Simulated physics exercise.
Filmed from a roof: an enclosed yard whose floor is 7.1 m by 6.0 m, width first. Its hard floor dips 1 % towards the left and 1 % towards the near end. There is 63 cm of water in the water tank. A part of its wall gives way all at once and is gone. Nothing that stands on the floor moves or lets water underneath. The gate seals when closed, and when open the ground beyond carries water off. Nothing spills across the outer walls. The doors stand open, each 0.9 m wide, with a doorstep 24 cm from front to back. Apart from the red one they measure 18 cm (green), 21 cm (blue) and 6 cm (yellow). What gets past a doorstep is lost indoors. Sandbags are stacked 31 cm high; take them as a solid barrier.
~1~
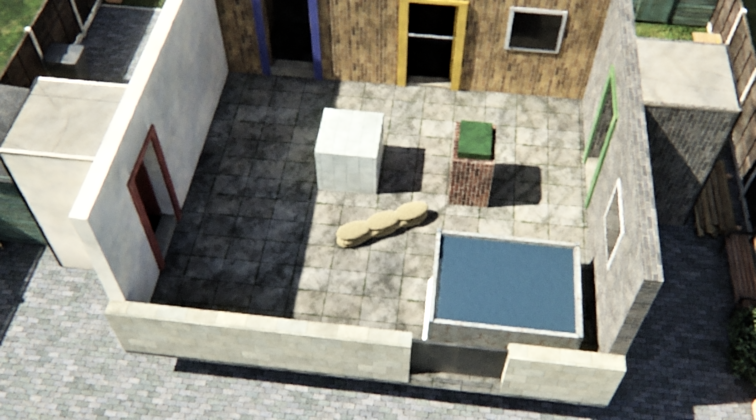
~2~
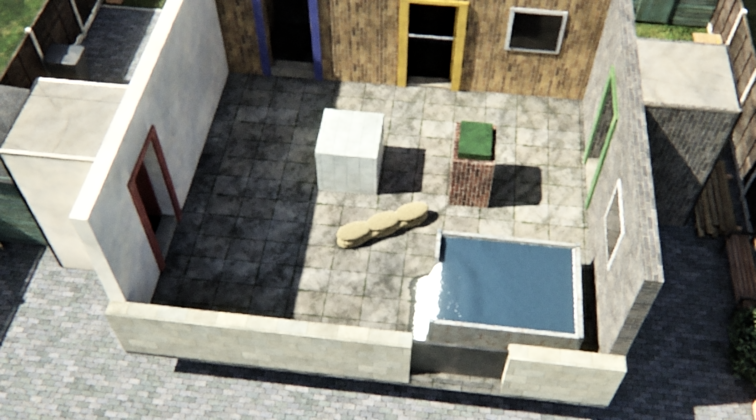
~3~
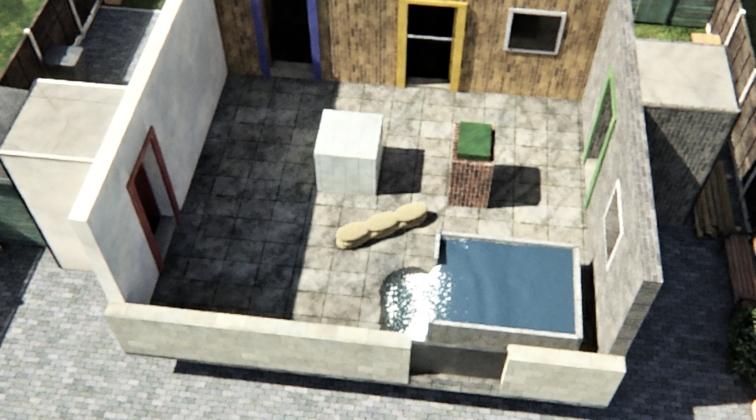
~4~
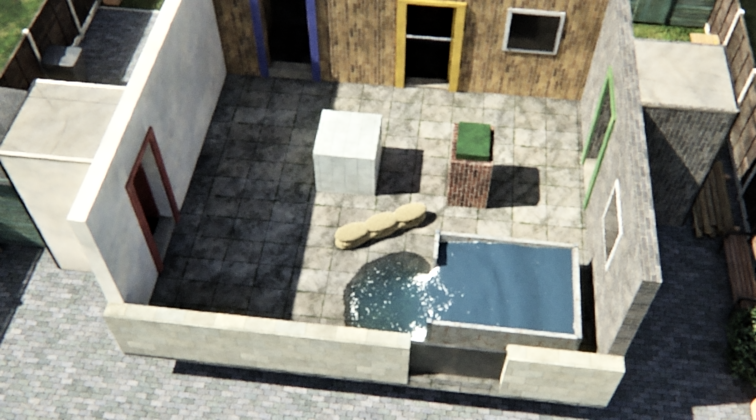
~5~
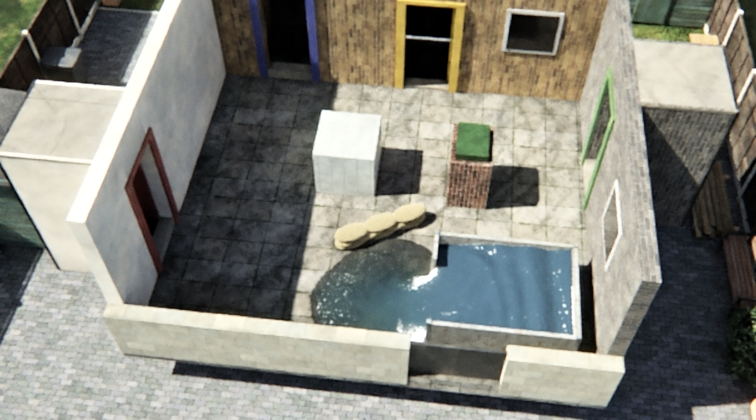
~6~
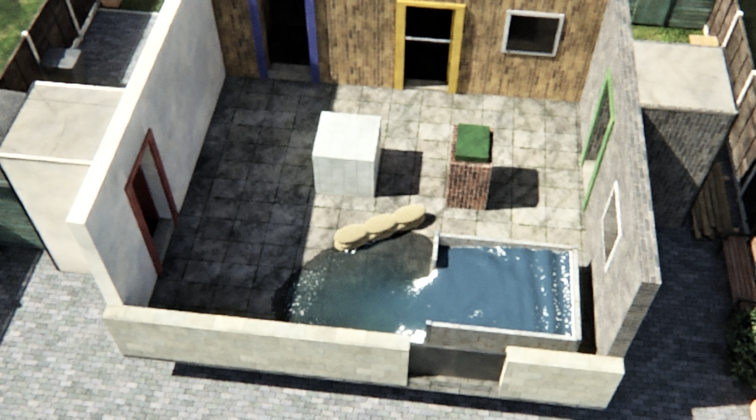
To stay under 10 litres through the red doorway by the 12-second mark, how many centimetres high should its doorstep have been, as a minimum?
About 26 cm.
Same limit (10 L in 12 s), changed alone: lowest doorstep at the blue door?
Roughly 12.5 cm at blue.
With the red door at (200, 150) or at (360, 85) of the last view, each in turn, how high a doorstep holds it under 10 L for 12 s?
Roughly 9.5 and 6.0 cm.
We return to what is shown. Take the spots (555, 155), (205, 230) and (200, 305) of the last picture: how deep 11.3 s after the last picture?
In that order: 6, 11 and 7 cm.
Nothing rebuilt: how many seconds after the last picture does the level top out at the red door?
Around 1.8 s.
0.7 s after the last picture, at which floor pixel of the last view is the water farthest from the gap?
Around (142, 325).
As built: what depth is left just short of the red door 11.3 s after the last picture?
Some 9.0 cm.
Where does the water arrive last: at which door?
The green one.
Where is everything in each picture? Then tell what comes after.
In the first picture, still water, 63 cm deep, in the water tank at (506, 284); the red door at (158, 206) is dry.
In the second picture, water pours out at (434, 303) and has run 0.3 m, to (412, 333); about 8 cm deep outside, 63 cm at the back.
In the third picture, the gap is at (433, 305), the front 0.8 m out at (386, 298); the back of the water tank holds 63 cm.
In the fourth picture, the gap is at (432, 306), the front 1.3 m out at (349, 314); the back of the water tank holds 63 cm.
In the fifth picture, the front is at (316, 308), 1.9 m from the gap at (432, 307); 3.2 m2 of floor is wet, 59 cm left at the back.
In the sixth picture, water pours out at (432, 308) and has run 2.5 m, to (279, 306); about 6 cm deep outside, 53 cm at the back; 2.2 m in a straight line remain to the red door at (155, 210).
Then, 0.7 s after the last picture water covers 25 % of the floor, deepest (33 cm) near (415, 322); it has not reached the red door.
Then, 2.3 s after the last picture water covers 35 % of the floor, deepest (36 cm) near (145, 315); 29 cm at the red door, 20 litres in over its 19 cm doorstep.
Then, 11.3 s after the last picture water covers 95 % of the floor, deepest (12 cm) near (173, 234); 9 cm at the red door, 49 litres in over its 19 cm doorstep.
At the red door as built, the water peaked near 30 cm, 1.7 s after the last picture.
With a doorstep of 22 cm, 26 litres would have come in within the 12 s; with 29.5 cm, 3 litres. So under 10 litres takes about 26 cm.
